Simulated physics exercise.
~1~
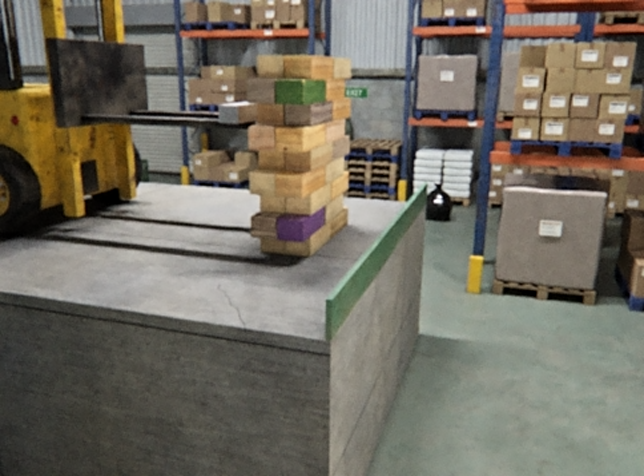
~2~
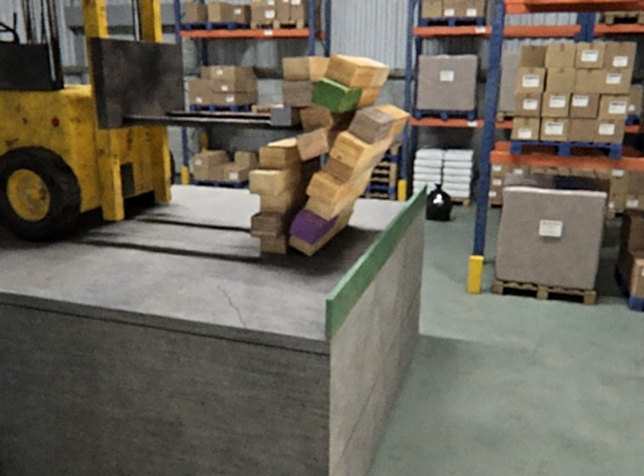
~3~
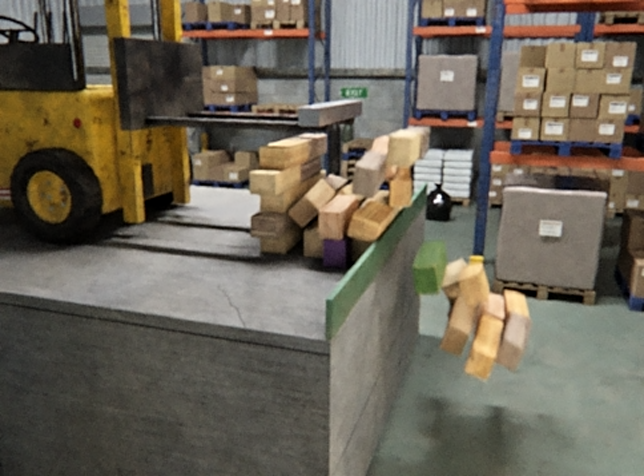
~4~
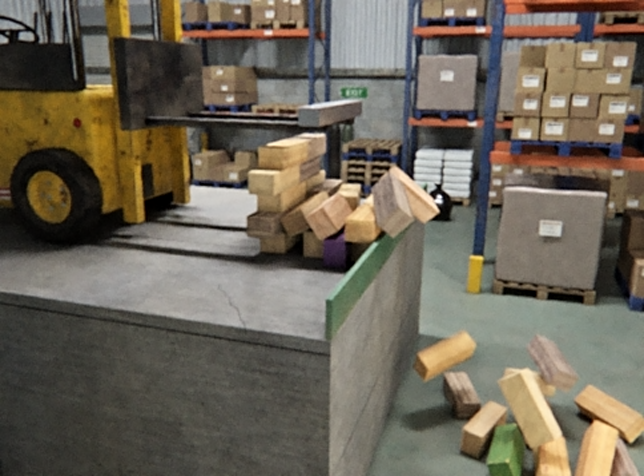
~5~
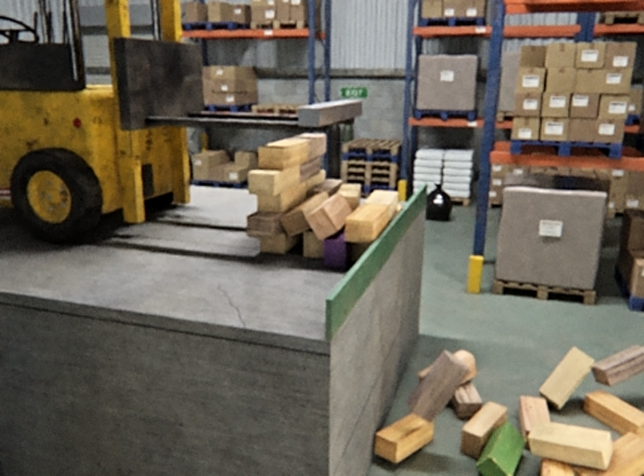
In a warehouse, a lift truck's beam topples stacked wooden blocks, spilling some off a platform.
